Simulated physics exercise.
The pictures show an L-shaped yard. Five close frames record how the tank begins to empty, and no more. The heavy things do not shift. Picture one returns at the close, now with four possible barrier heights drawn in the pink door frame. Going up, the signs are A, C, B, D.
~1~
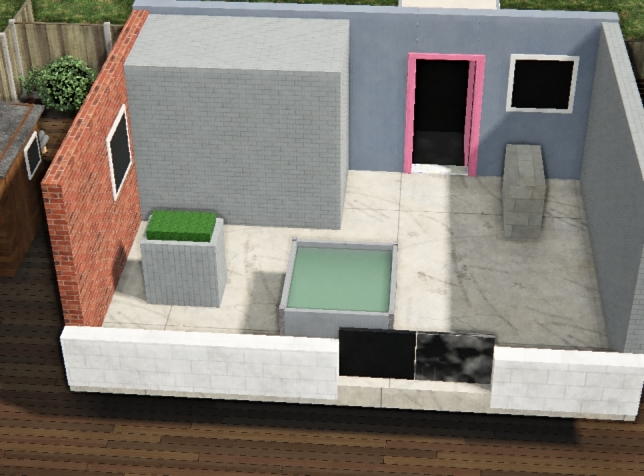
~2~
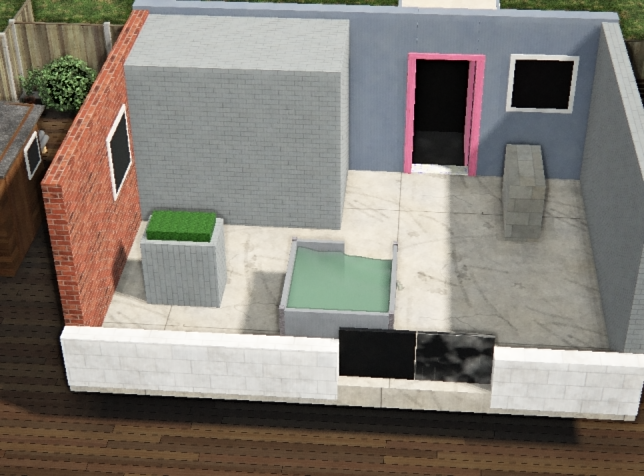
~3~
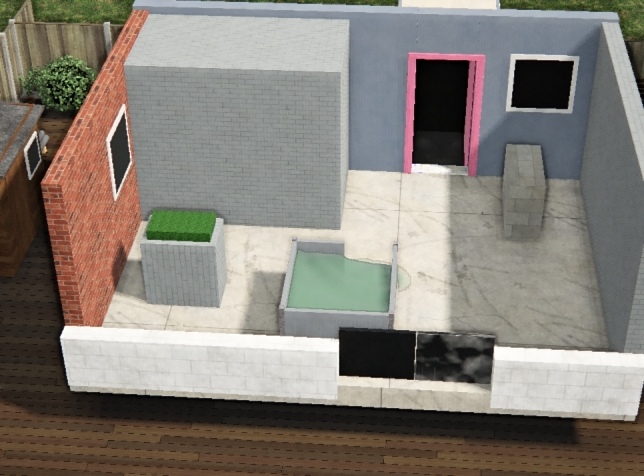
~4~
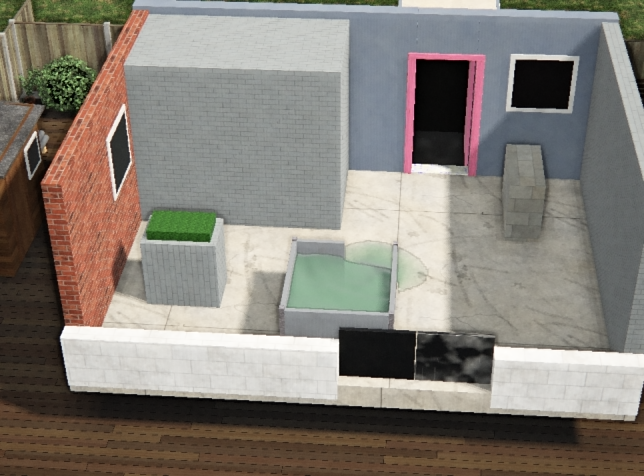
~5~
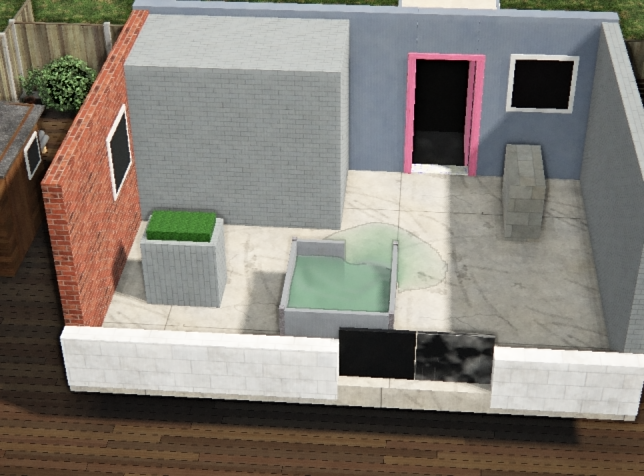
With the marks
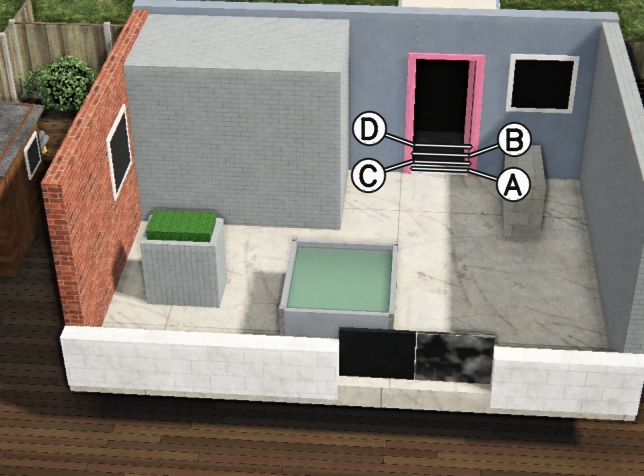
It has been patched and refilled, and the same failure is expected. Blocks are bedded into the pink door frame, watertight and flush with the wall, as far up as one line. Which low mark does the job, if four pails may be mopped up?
Take C.
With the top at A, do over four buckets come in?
Yes.
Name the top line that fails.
A it is.
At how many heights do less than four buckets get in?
Three.
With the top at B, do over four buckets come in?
No.
On the marked copy, A at (440, 169); B at (441, 154); C at (440, 162); D at (441, 145); from the bottom up A, C, B, D.
Choosing A, about 9 bucketfuls get in.
Choosing B, nothing gets over.
Choosing C, a splash gets over, under a bucket.
Choosing D, nothing gets over.
